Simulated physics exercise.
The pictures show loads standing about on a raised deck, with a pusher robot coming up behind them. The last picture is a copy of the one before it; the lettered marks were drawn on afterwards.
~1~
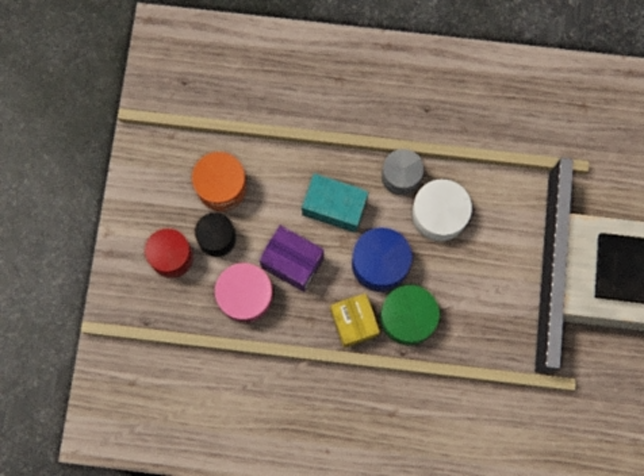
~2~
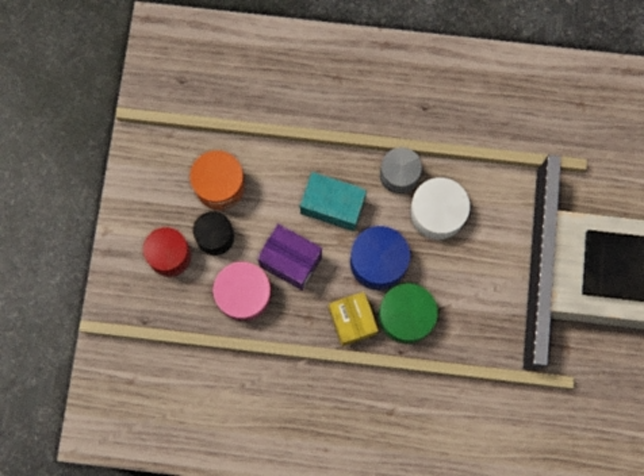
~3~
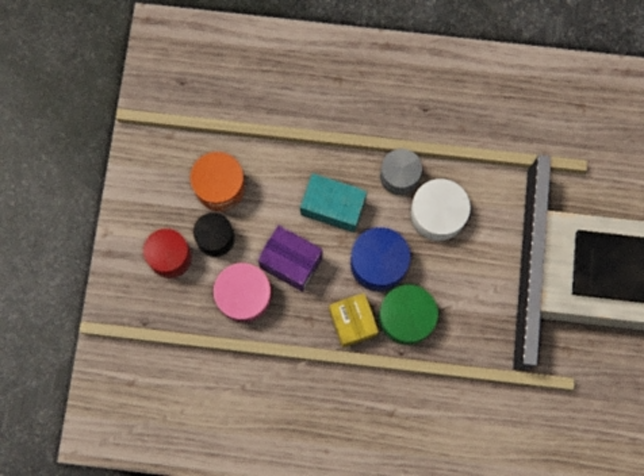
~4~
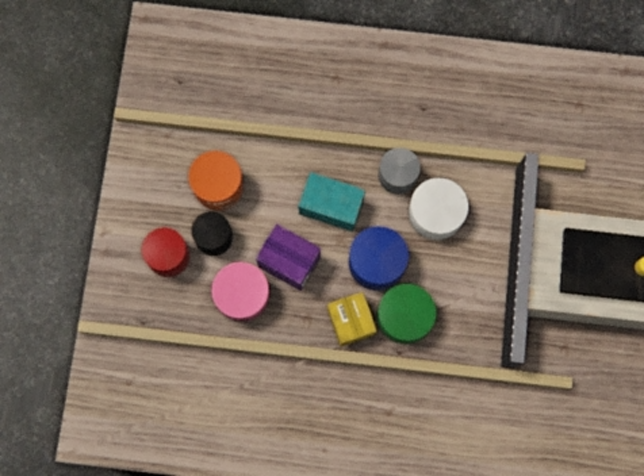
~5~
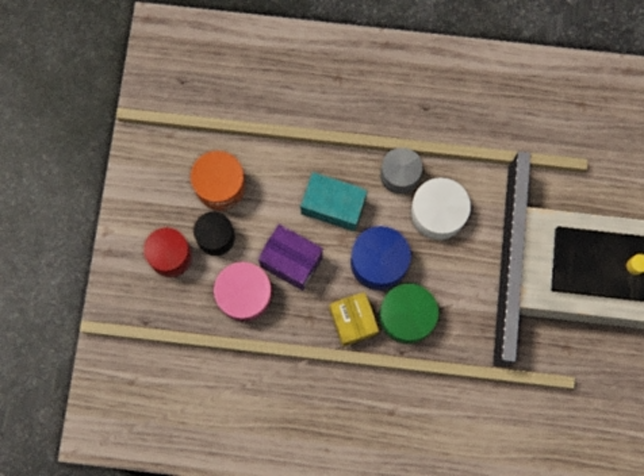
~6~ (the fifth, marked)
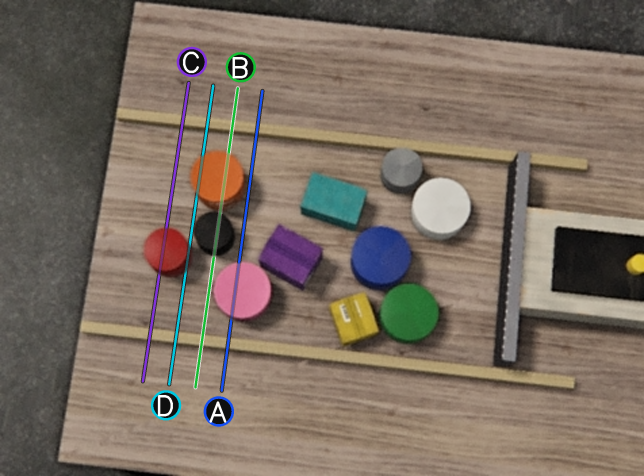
A pusher robot with a wide, dark-faced blade slides slowly left across a wooden deck, between two pale strips, toward a scattered group of colourful canisters, pails and boxes. It edges a little nearer the white and green canisters, with clear space still between them, while the loads stay put.
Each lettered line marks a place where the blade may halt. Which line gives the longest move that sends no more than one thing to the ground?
Up to line A.
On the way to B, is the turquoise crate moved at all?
Yes.
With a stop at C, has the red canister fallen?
By then, yes.
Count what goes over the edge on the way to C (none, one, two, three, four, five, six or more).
Six or more.
On the copy, A at (243, 236); B at (217, 233); C at (167, 227); D at (192, 230).
On A. First, robot (494, 251); grey canister (374, 164); yellow parcel (327, 324).
Then, robot (397, 241); red canister (155, 250); orange pail (182, 176).
Finally, robot (321, 232); red canister over the edge; orange pail (112, 159); one fallen.
By contrast, B drops three; C drops seven; D drops four.
